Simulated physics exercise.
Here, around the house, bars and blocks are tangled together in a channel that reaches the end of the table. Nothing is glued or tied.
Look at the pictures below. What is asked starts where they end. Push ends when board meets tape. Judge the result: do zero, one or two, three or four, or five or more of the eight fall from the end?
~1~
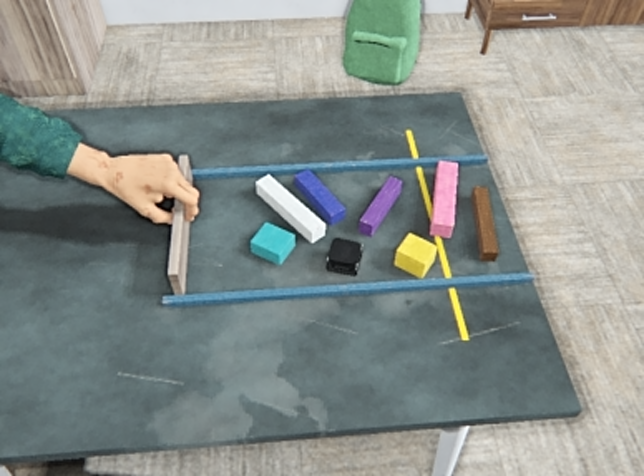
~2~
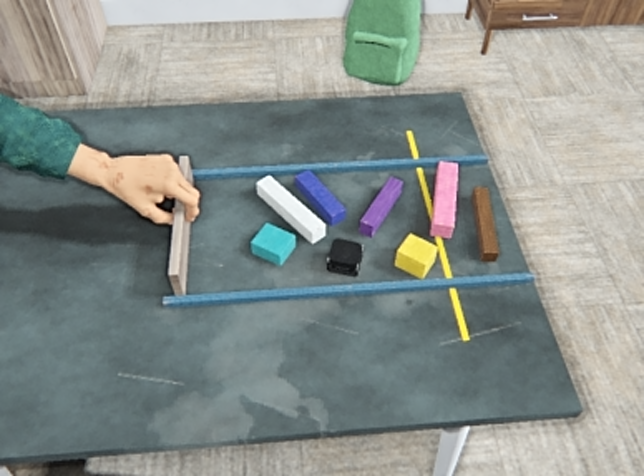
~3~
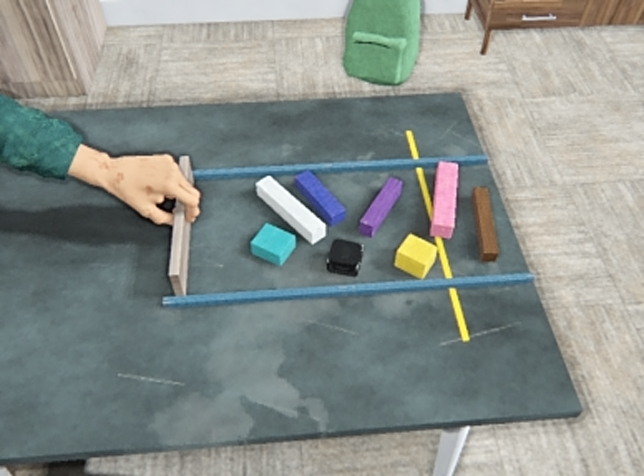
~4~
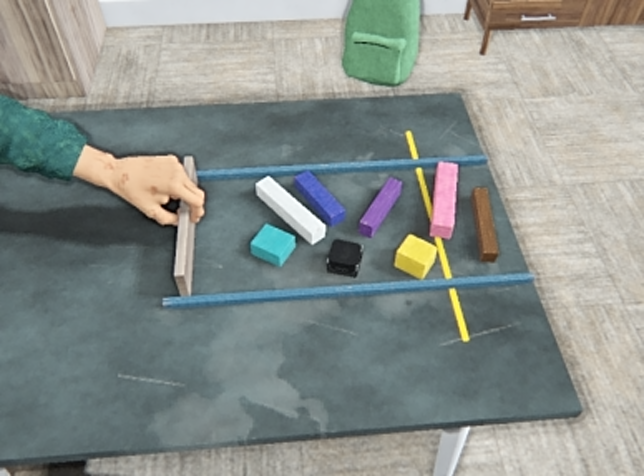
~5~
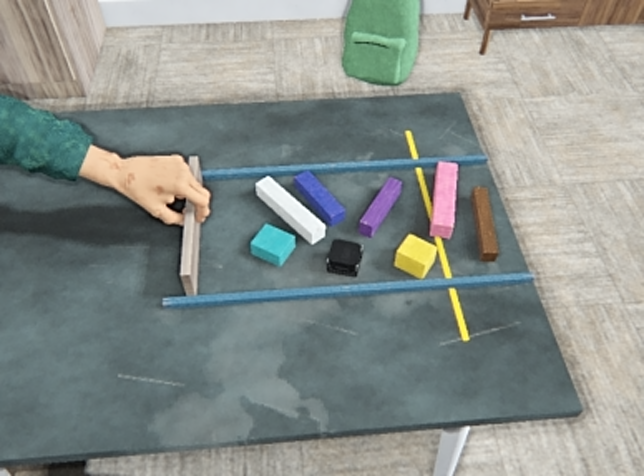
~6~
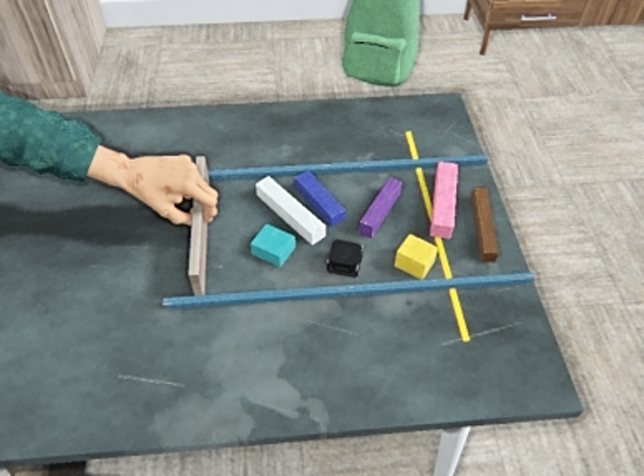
One or two of them fall from the end.
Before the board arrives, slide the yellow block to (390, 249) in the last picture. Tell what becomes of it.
I reckon from there it stays aboard.
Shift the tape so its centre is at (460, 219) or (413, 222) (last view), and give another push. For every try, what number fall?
Try 1: 3; try 2: 0.
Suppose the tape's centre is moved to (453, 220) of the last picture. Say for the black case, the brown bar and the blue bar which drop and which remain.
As for the black case, it keeps its place; the brown bar ends up falling; the blue bar keeps its place.
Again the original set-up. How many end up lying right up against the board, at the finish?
The count in contact is 3.
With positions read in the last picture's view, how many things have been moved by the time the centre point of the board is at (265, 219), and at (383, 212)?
The first count is 2, and then it's 7.
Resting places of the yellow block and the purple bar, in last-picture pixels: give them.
About (493, 251), and the other about (489, 200).
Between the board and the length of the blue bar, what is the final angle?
Near 25 degrees.
Soon after, none off yet; brown bar at rest near (484, 224); pink bar at rest near (444, 199); yellow block at rest near (416, 257).
Then, none off yet; brown bar at rest near (484, 224); pink bar at rest near (446, 199); yellow block moving near (422, 256).
At rest, the number that fall off is one or two; fallen, brown bar.
